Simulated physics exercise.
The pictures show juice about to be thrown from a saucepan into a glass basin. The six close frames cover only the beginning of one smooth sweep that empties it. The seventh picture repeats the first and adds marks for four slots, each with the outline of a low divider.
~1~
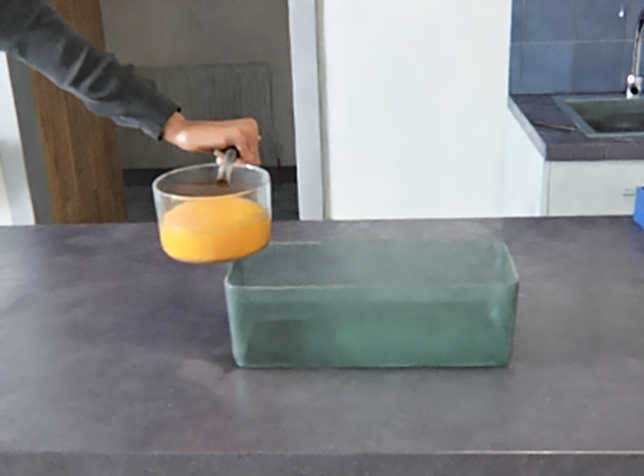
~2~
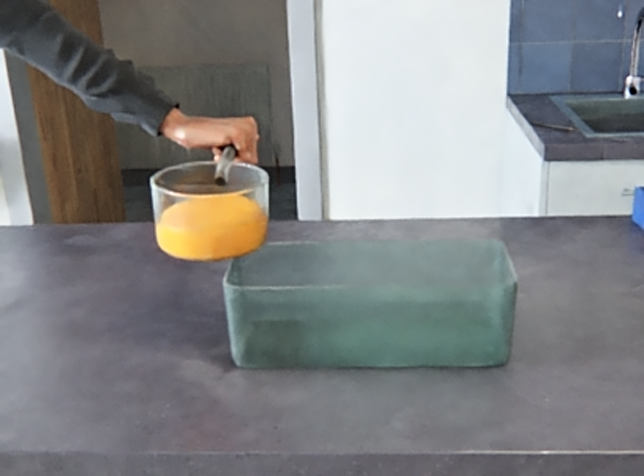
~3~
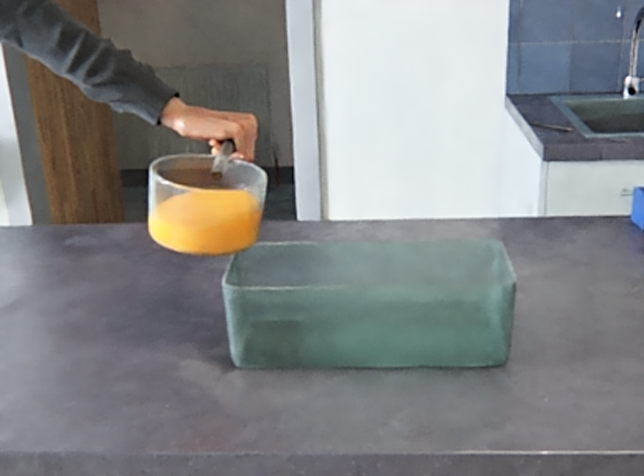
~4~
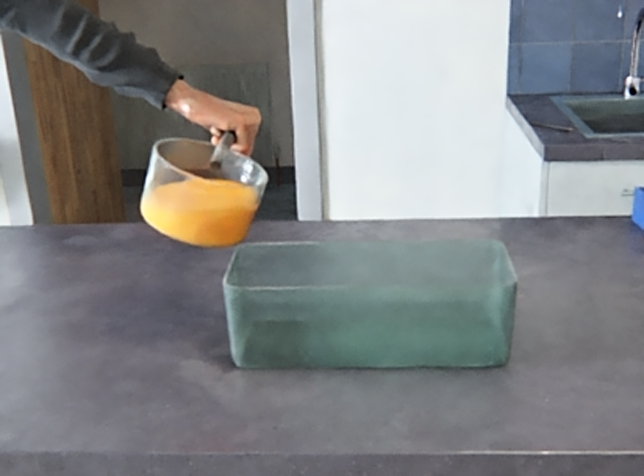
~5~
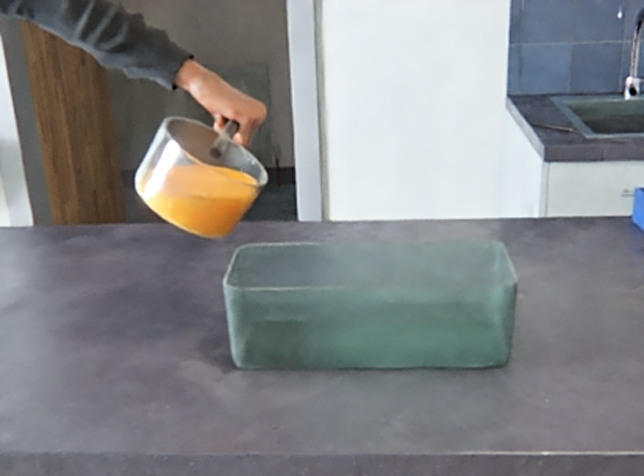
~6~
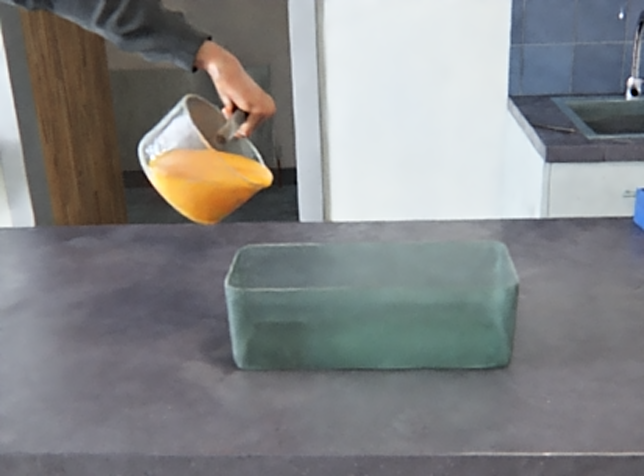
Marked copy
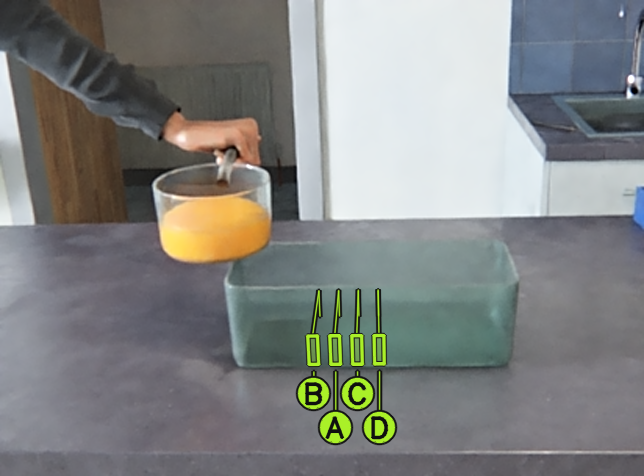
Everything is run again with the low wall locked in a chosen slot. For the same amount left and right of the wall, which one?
Take C.
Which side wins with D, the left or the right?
The left side.
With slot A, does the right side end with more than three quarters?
Yes, it does.
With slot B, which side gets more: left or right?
The right side.
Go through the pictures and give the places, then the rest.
Upright, lip at (266, 178); basin from (235, 363) to (512, 361); nothing has left yet.
Tipped about 2°, lip at (265, 178); nothing has left yet.
Tipped about 9°, lip at (264, 179); nothing has left yet.
Tipped about 20°, lip at (265, 179); nothing has left yet.
Tipped about 34°, lip at (265, 179); nothing has left yet.
Tipped about 50°, lip at (266, 180); juice is over the lip, down to (266, 180).
On the marked copy, A at (335, 371); B at (313, 371); C at (357, 371); D at (379, 371).
For slot A, about 7 % ends left of the wall and 92 % right of it.
For slot B, about 7 % ends left of the wall and 92 % right of it.
For slot C, about 53 % ends left of the wall and 46 % right of it.
For slot D, about 93 % ends left of the wall and 4 % right of it; 3 % is lost outside.
